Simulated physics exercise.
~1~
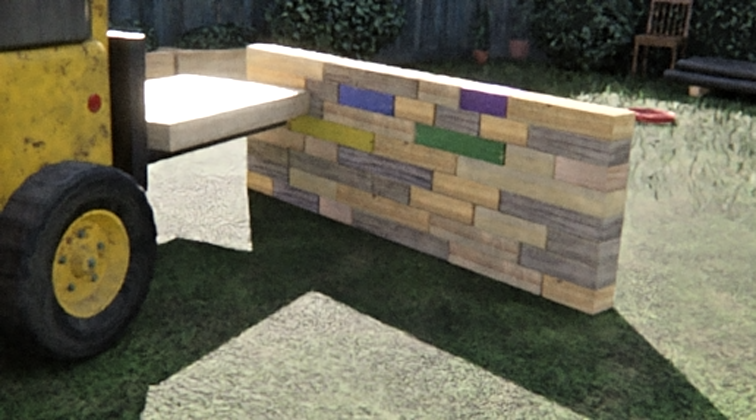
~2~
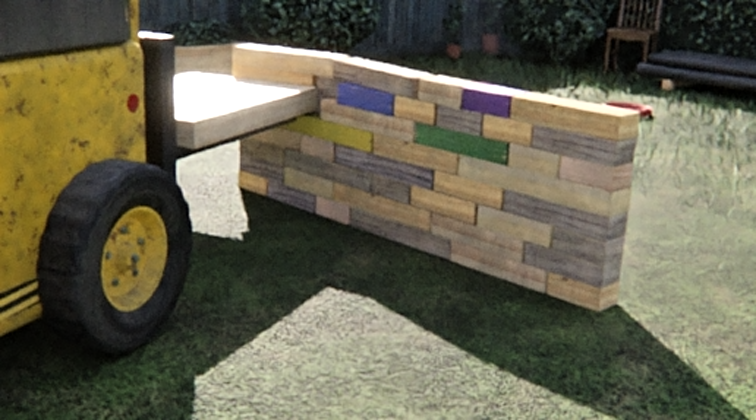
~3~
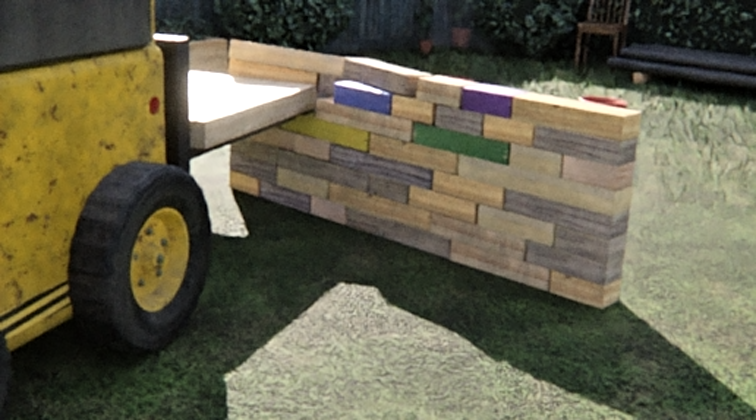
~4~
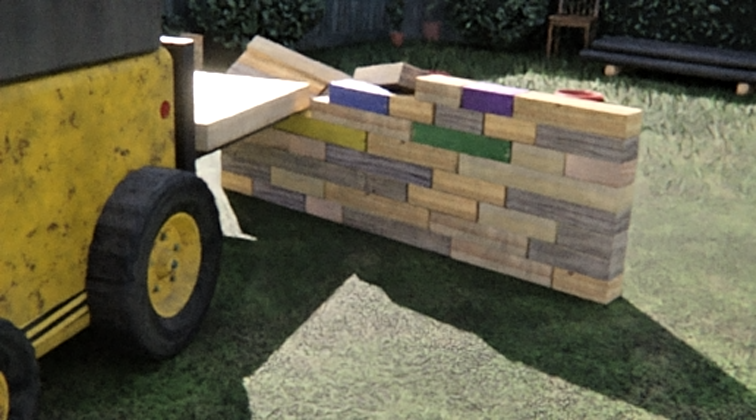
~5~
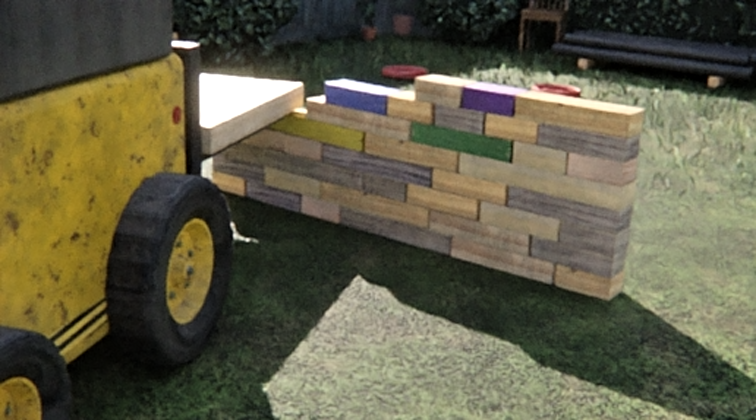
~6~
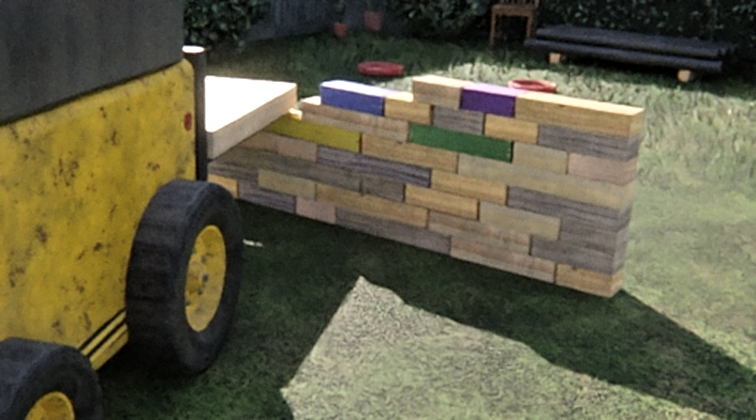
In a yard, a yellow lift truck pushed its pale raised load into a loose wall of timber offcuts, and several top pieces at the left end tipped and fell behind, leaving the blue, purple, yellow and green ones still in the wall.
